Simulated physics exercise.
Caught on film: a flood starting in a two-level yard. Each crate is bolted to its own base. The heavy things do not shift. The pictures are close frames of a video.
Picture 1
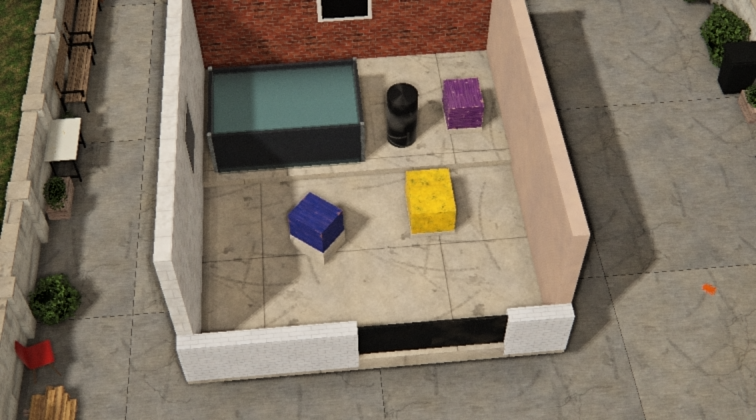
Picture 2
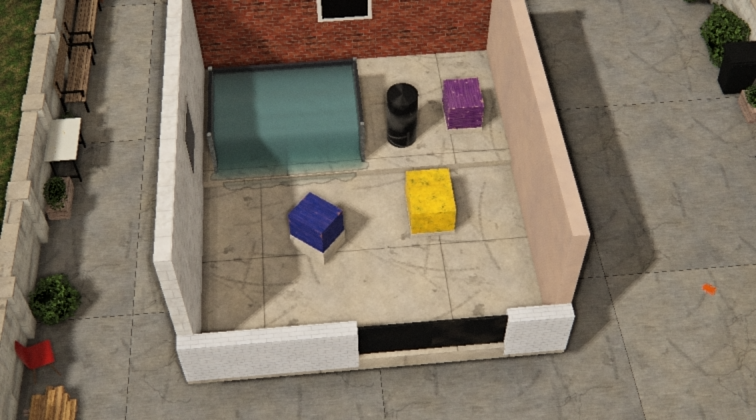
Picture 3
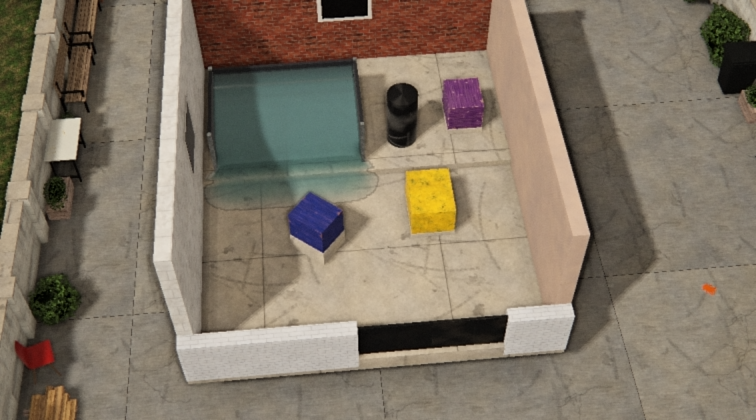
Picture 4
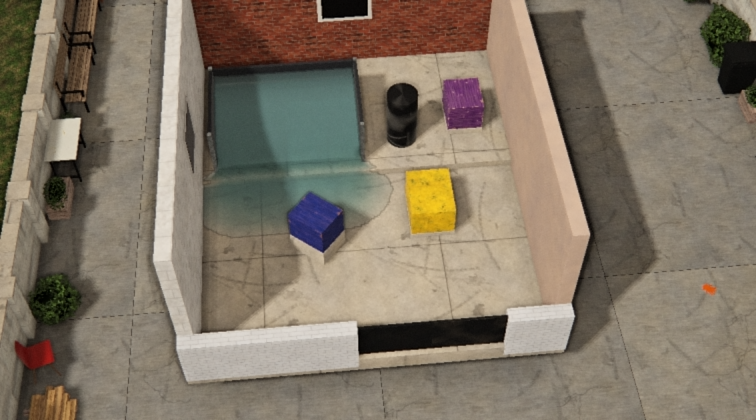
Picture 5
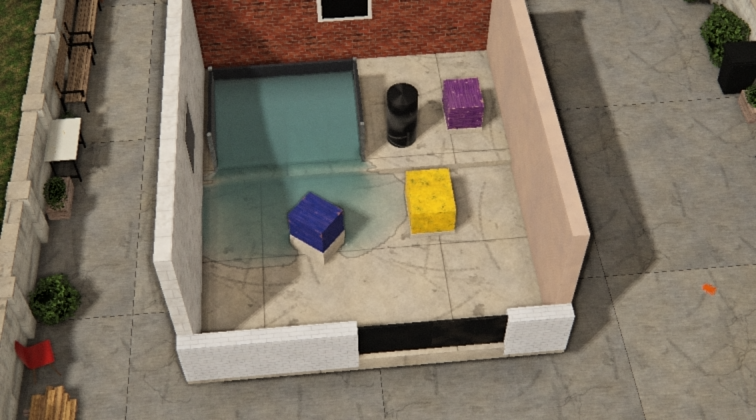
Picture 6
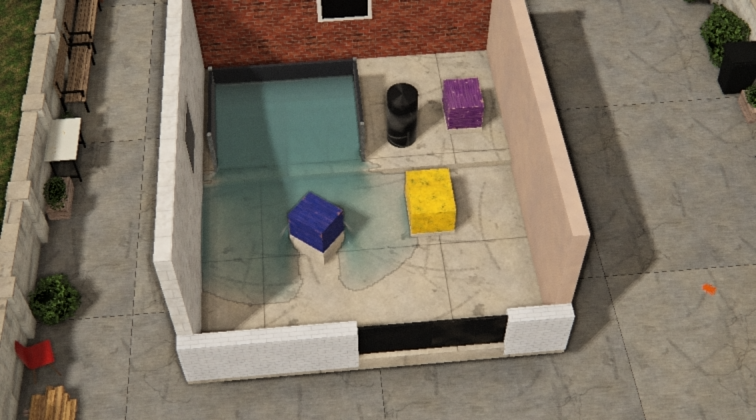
In the video, a dark-framed tank of teal water opens at its front inside a walled yard, and the water pours out across the paved floor, reaches the blue block, and spreads around both sides of it.
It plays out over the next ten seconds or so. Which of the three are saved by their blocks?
The yellow crate is soaked; the purple crate is soaked; the blue crate is soaked.
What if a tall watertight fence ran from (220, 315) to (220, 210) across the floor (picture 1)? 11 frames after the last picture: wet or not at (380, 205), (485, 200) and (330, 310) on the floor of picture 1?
In that order: Under water, dry, under water.
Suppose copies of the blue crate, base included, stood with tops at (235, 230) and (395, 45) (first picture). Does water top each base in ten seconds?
As listed: Takes water, remains dry.
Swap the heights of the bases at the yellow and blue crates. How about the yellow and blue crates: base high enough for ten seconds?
One by one: The yellow crate is soaked, the blue crate is topped.
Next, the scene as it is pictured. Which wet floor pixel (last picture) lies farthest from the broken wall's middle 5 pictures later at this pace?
Close to (476, 336).
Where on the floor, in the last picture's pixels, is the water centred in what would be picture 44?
Around (383, 231).
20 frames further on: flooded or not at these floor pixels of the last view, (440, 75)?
Answer: Clear.
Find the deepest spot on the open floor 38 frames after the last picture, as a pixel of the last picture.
At about (497, 167).
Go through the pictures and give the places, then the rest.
The tank at (285, 99) is whole and still, in the first picture.
Water pours out at (289, 151) and has run to (366, 164), in the second picture.
Water pours out at (289, 154) and has run to (211, 199), in the third picture.
The front is at (204, 221), out from the gap at (289, 156), in the fourth picture.
Water pours out at (289, 157) and has run to (203, 252), in the fifth picture.
Water pours out at (289, 158) and has run to (236, 298), in the sixth picture.
A moment on, water covers 50 % of the floor; the yellow crate water round its plinth, the purple crate not reached, the blue crate water round its plinth.
Next, water covers 60 % of the floor; the yellow crate water round its plinth, the purple crate not reached, the blue crate water round its plinth.
Then, water covers 70 % of the floor; the yellow crate water round its plinth, the purple crate not reached, the blue crate water round its plinth.
Later, water covers 90 % of the floor; the yellow crate water round its plinth, the purple crate water round its plinth, the blue crate water round its plinth.
In the end, water covers 100 % of the floor; the yellow crate was topped, the purple crate was topped, the blue crate was topped.
